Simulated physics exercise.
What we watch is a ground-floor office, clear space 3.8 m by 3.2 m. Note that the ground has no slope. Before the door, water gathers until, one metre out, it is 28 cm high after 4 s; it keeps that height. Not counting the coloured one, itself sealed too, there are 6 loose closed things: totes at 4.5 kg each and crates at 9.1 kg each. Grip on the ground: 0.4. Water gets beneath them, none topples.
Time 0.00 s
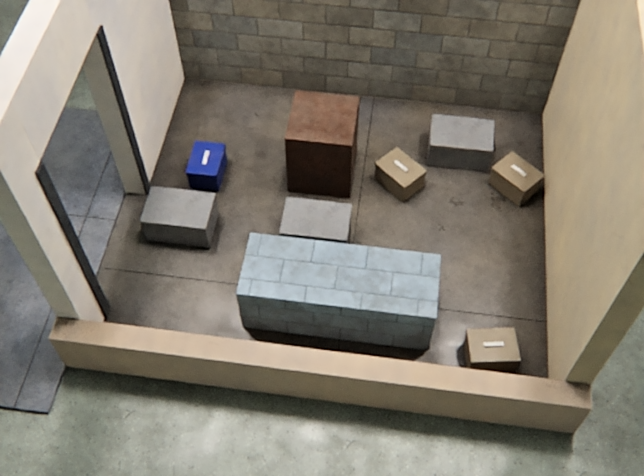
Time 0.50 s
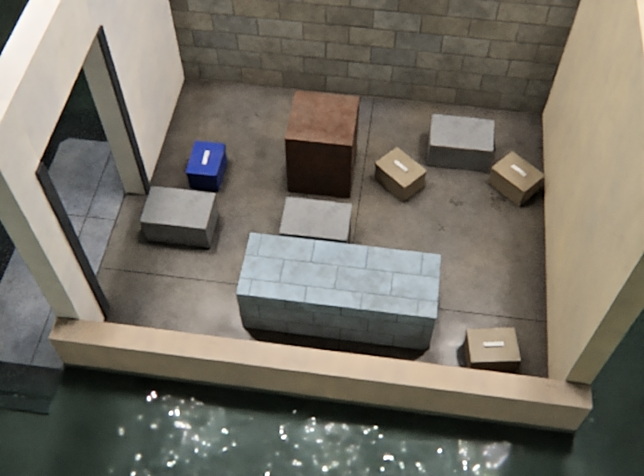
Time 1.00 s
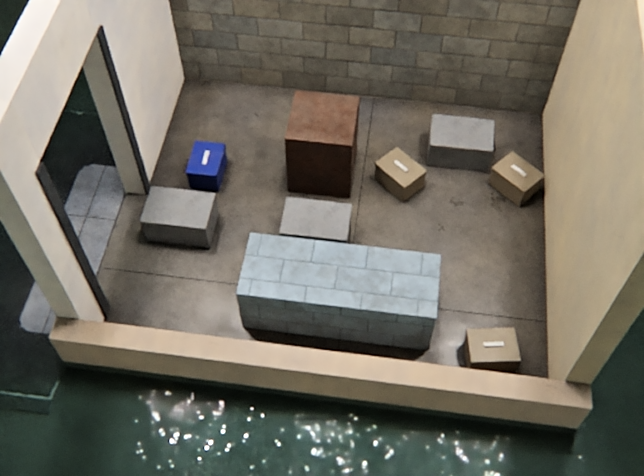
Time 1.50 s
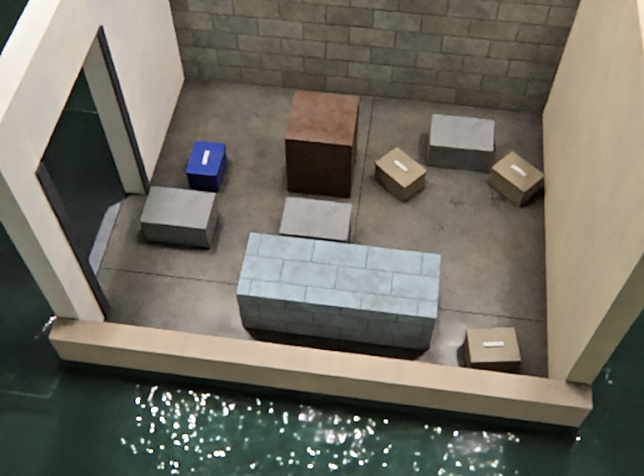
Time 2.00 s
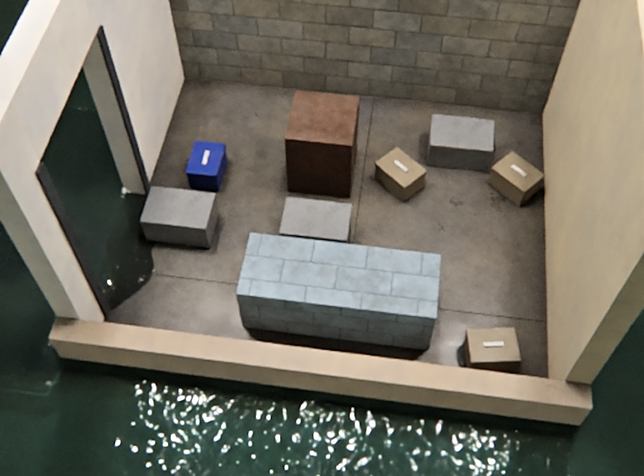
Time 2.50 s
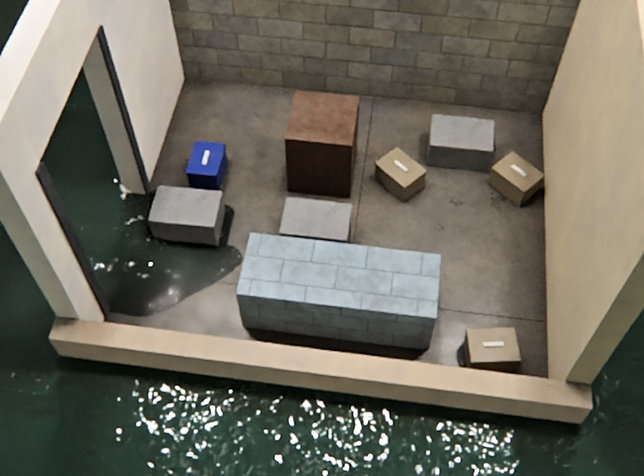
The clip shows dark water rising around a small room holding grey, tan and blue boxes, covering the paving outside, then spreading in through the left doorway, where a grey box shifts slightly to the right.
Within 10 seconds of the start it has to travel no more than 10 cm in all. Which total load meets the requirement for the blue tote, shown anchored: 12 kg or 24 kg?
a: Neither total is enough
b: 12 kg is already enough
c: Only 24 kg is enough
c.
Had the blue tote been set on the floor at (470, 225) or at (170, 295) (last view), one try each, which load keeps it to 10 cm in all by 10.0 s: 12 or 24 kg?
Both masses fail; both masses fail.
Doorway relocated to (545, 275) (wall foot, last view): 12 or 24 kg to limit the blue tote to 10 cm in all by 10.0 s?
Moved there, neither choice works.
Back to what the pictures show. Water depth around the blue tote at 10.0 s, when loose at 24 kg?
Around 13 cm.
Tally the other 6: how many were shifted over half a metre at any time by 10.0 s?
Total: 5.
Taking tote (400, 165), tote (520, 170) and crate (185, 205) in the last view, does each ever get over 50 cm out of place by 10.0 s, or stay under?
Exceeds it; exceeds it; exceeds it.
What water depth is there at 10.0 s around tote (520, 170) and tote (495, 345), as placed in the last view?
Close to 18 and 16 centimetres.
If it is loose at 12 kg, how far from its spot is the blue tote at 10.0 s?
Shift: About 20 cm.
After 3.5 s the blue tote would be 0 cm from its start with 12 kg and 0 cm from its start with 24 kg; 3 cm of water round it then.
After 4.5 s the blue tote would be 0 cm from its start with 12 kg and 0 cm from its start with 24 kg; 3 cm of water round it then.
After 7.0 s the blue tote would be 3 cm from its start with 12 kg and 0 cm from its start with 24 kg; 5 cm of water round it then.
After 10.0 s the blue tote would be 24 cm from its start with 12 kg and 1 cm from its start with 24 kg; 13 cm of water round it then.
